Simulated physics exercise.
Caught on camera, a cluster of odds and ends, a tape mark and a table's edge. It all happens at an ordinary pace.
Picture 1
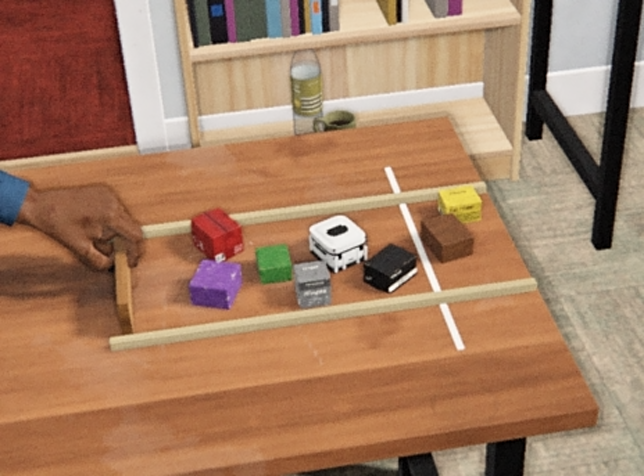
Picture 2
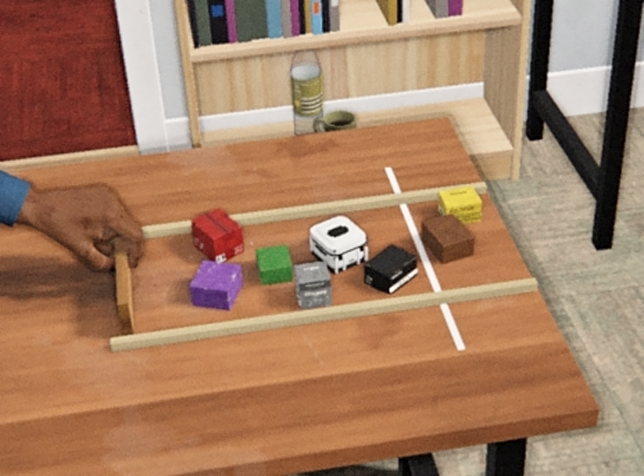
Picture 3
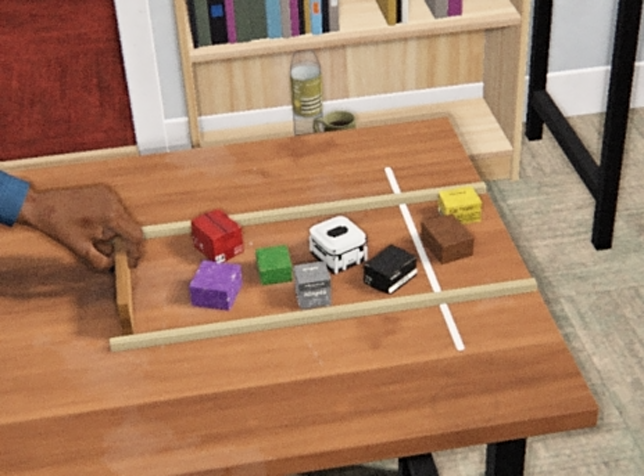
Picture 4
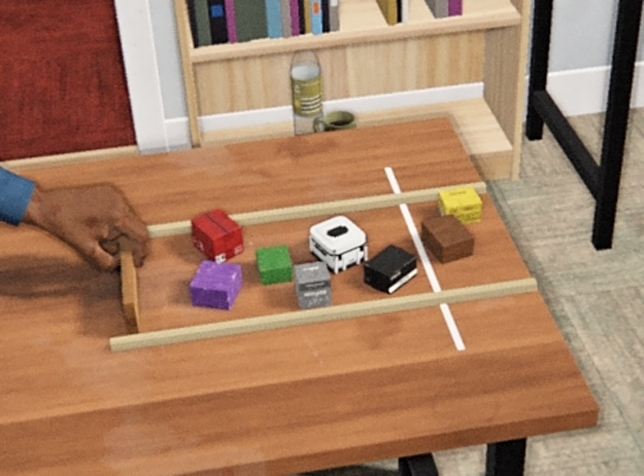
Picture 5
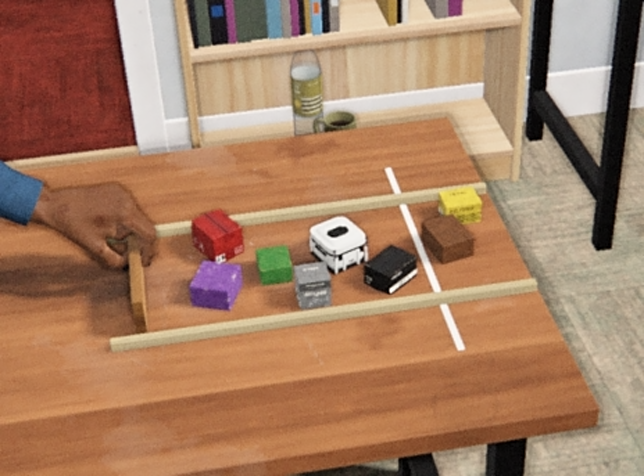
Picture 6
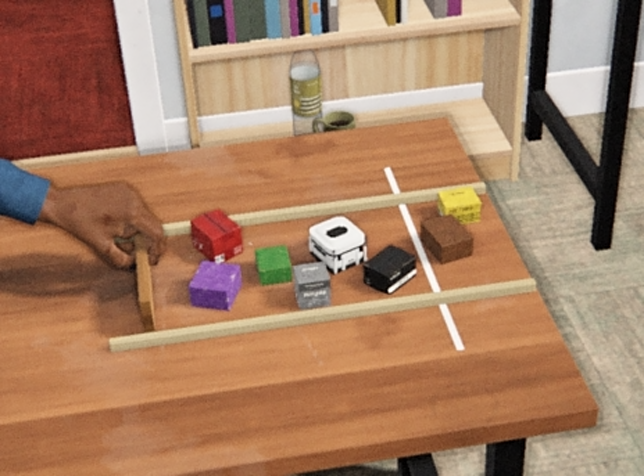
A hand slides a wooden board slightly right toward colored blocks on a table.
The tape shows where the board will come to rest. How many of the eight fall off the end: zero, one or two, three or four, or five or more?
In the end the number that fall off is one or two.
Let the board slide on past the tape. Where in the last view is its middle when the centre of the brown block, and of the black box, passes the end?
At (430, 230) for the brown block; at (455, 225) for the black box.
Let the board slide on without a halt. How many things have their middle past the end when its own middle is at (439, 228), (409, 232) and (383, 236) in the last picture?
The counts: 2, 1 and 0.
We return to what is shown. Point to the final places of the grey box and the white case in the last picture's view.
Near (451, 274) and (471, 204).
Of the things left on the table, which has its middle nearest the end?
The brown block.
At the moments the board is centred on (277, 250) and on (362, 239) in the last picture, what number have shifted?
First 5, then 8.
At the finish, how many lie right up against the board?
In contact: 3.
A little later, none off yet; yellow box at rest near (459, 206); brown block at rest near (447, 239); black box at rest near (390, 270).
Next, none off yet; yellow box shifted about its own width near (475, 195); brown block shifted a little near (468, 235); black box shifted about its own width near (451, 264).
When it is over, the number that fall off is one or two; down, yellow box.
